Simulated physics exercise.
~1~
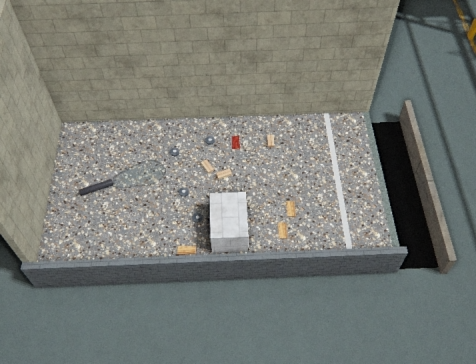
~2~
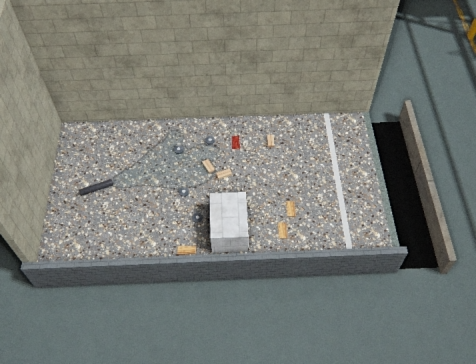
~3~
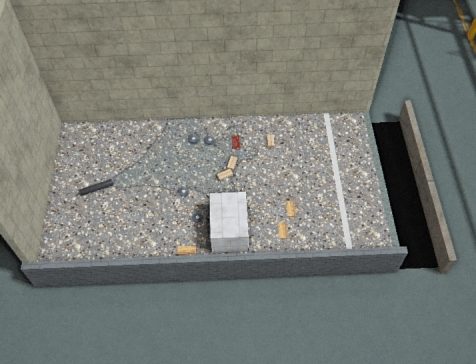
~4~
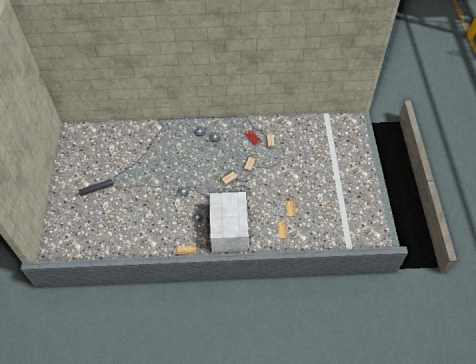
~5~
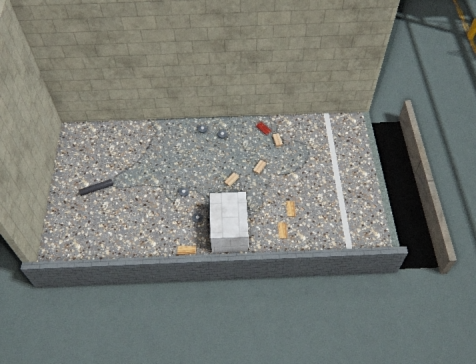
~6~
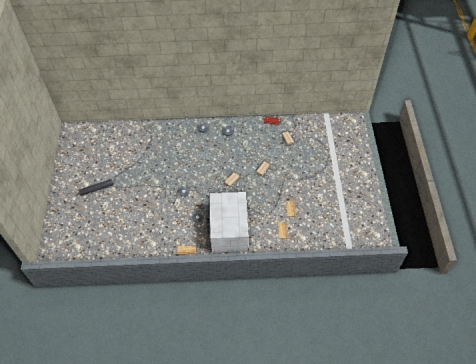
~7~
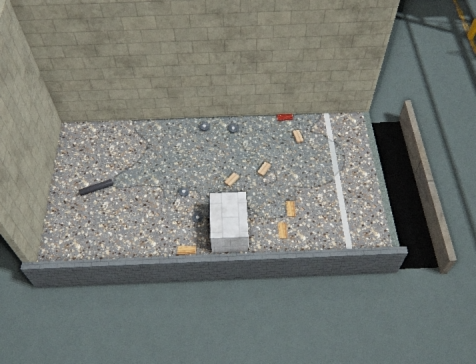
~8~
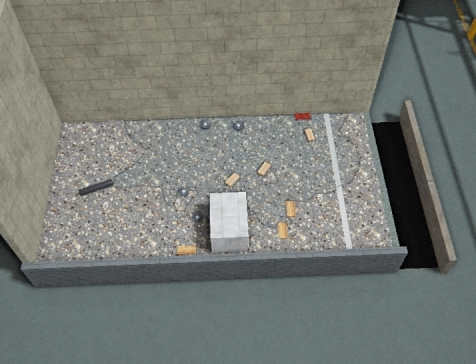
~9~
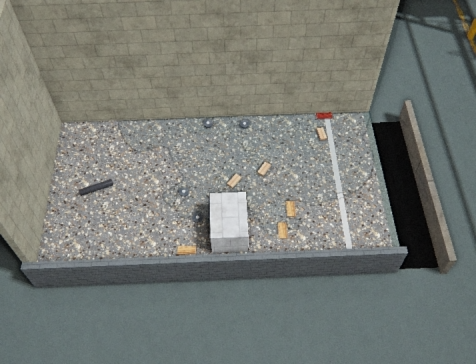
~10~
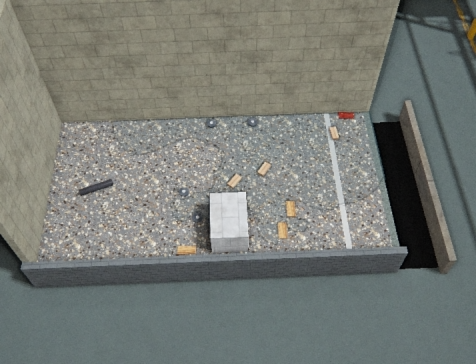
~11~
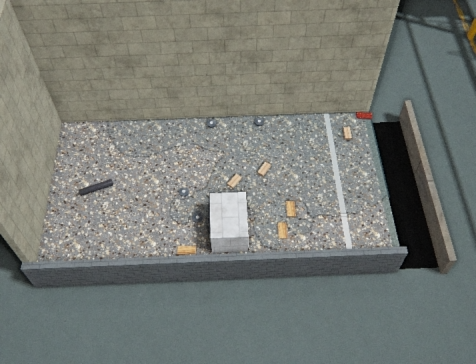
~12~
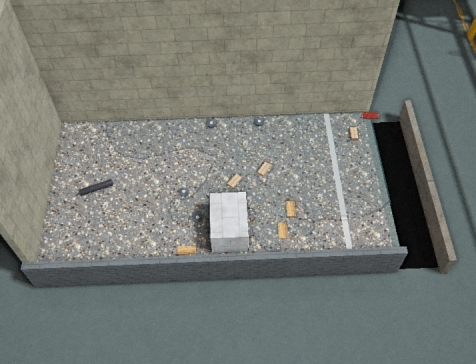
Water spreading across a pebbled floor, pushing small blocks rightward and carrying a red board past the white line and out.
